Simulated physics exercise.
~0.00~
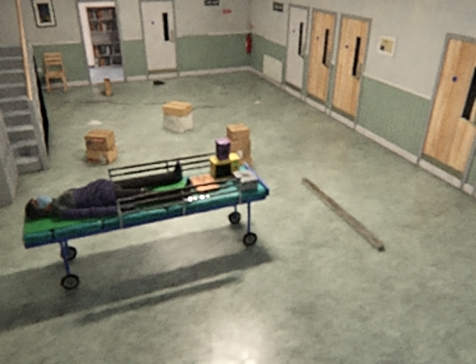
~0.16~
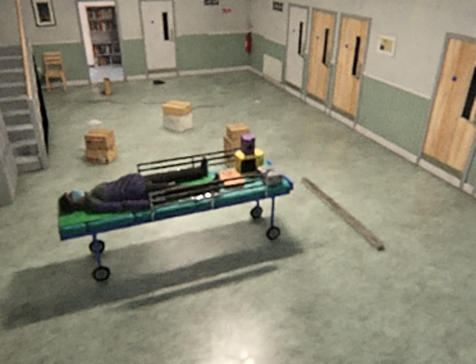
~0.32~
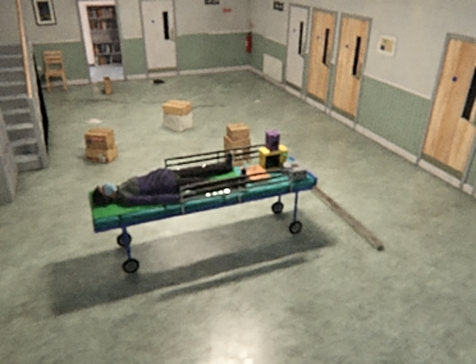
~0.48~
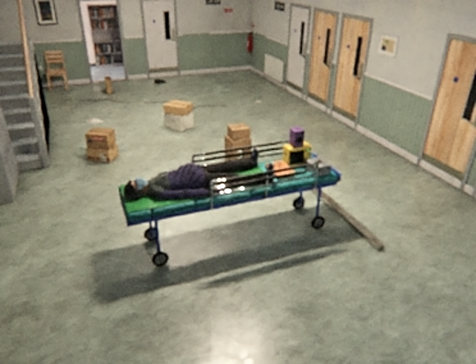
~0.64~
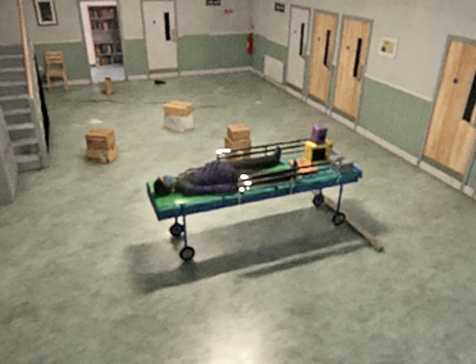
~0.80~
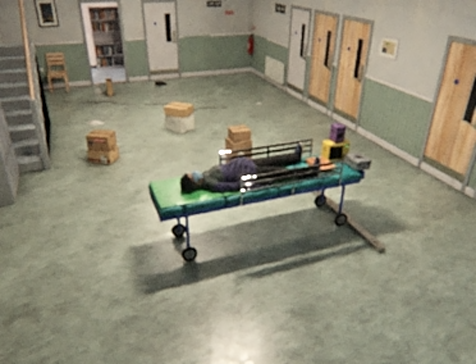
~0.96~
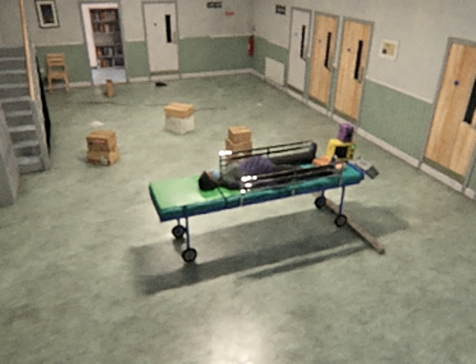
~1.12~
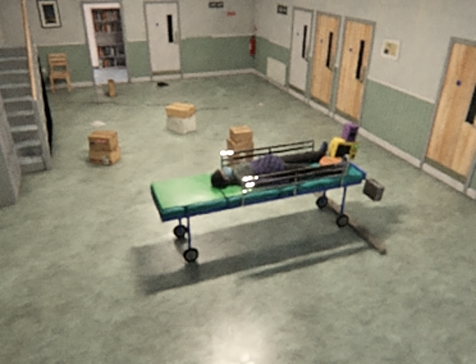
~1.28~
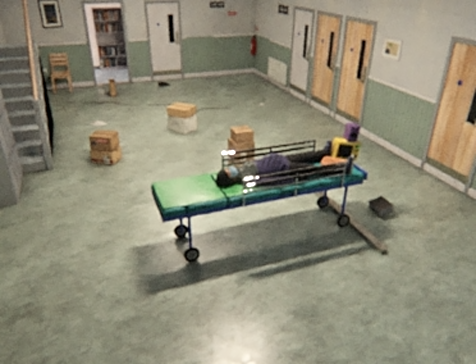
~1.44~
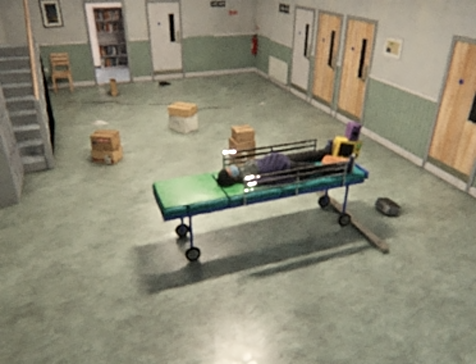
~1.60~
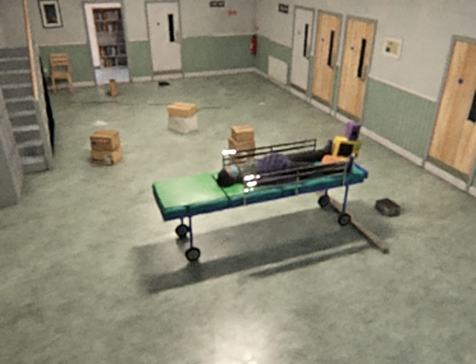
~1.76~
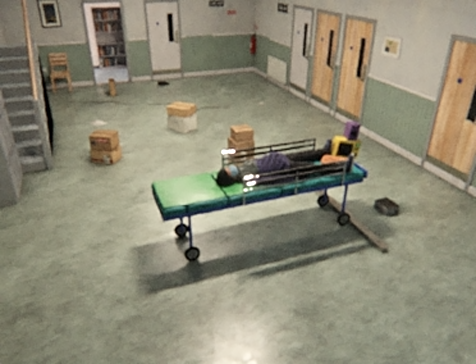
A limp person rode feet first on a green trolley rolling right until it stopped abruptly at a floor sill. The body slid on toward the foot end and a grey case tumbled to the floor, but the left ankle stayed short of the edge.
